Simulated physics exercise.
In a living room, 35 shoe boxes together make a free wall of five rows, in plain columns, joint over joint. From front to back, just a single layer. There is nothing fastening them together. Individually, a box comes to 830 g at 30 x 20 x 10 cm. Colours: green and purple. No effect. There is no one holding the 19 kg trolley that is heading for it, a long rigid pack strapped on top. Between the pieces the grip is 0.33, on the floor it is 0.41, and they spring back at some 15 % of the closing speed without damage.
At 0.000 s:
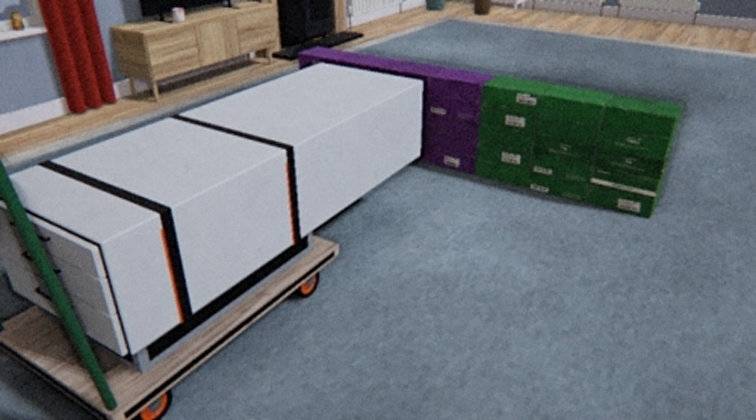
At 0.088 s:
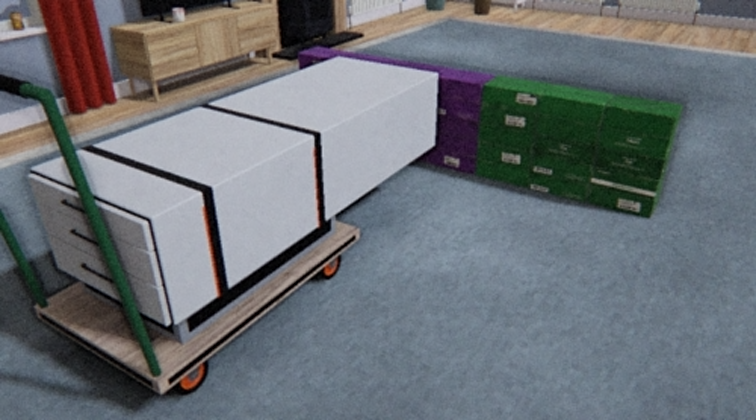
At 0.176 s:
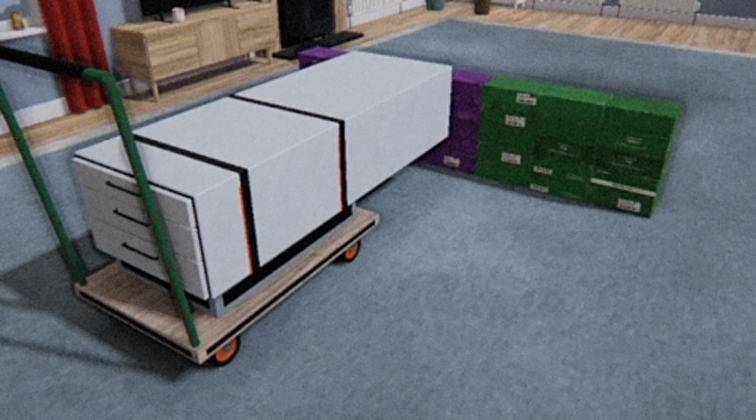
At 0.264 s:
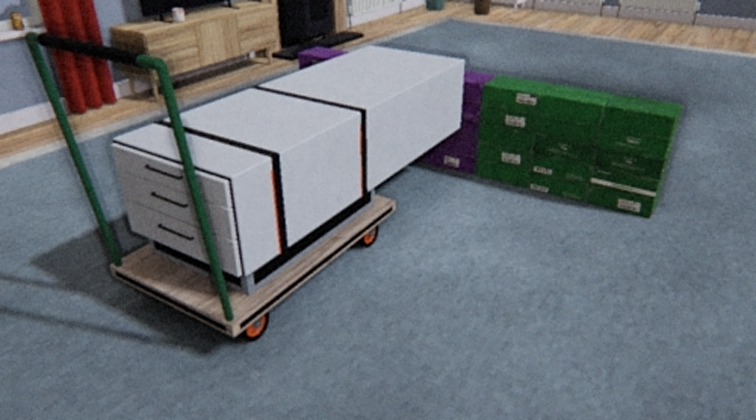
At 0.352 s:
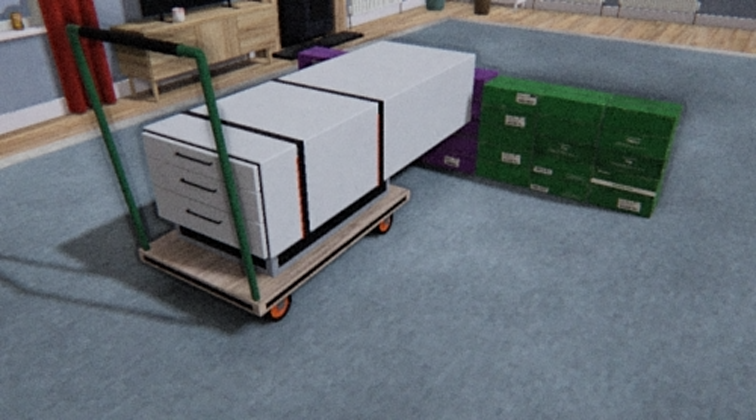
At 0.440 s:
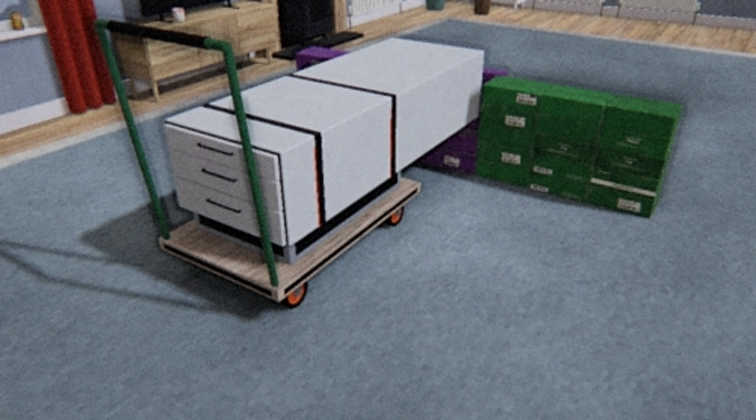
A long white drawer unit with black and orange bands rides on a wooden trolley with a green handle and orange wheels, seen from above by a still camera in a blue-carpeted living room. Beyond it stands a low wall of purple boxes at left and green at right, near a wooden cabinet and red curtain. The unattended trolley rolls steadily rightward and away, its overhanging load pushing into the purple boxes, which shift slightly.
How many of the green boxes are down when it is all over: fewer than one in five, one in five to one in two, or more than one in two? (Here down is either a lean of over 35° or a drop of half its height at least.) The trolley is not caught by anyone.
Most likely the down share is below one in five.
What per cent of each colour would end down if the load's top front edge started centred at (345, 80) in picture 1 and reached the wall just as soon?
Result - purple: 50%; green: 0%.
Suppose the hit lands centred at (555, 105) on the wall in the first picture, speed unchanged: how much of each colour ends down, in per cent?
For purple it's 0 per cent, for green 60 per cent.
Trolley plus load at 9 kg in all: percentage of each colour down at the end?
The split would be purple 40, then green 0 per cent.
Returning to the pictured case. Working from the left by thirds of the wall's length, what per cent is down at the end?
Left 30, middle 40, right 0 per cent.
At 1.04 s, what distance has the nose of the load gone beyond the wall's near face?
70 cm.
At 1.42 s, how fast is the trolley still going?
I'd put it at roughly 0.3 m/s.
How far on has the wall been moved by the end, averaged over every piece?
Around 20 centimetres.
By 0.52 s, load 22 cm past the wall's line, still rolling; none of the 15 green boxes down (3 of 35 in all colours); top green box unmoved; top purple box tilted 25°, 55 mm lower.
By 0.68 s, load 38 cm past the wall's line, still rolling; none of the 15 green boxes down (9 of 35 in all colours); top green box unmoved; top purple box on its side.
By 1.04 s, load 72 cm past the wall's line, still rolling; none of the 15 green boxes down (9 of 35 in all colours); top green box unmoved; top purple box upside down.
By 1.42 s, load 93 cm past the wall's line, still rolling; none of the 15 green boxes down (9 of 35 in all colours); top green box unmoved; top purple box upside down.
When it is over (2.1 s), load 99 cm past the wall's line, stopped; none of the 15 green boxes down (9 of 35 in all colours); top green box unmoved; top purple box upside down. That is 0 per cent. In pixels of the last frame, middles, top green box near (576, 104), top purple box near (528, 111).
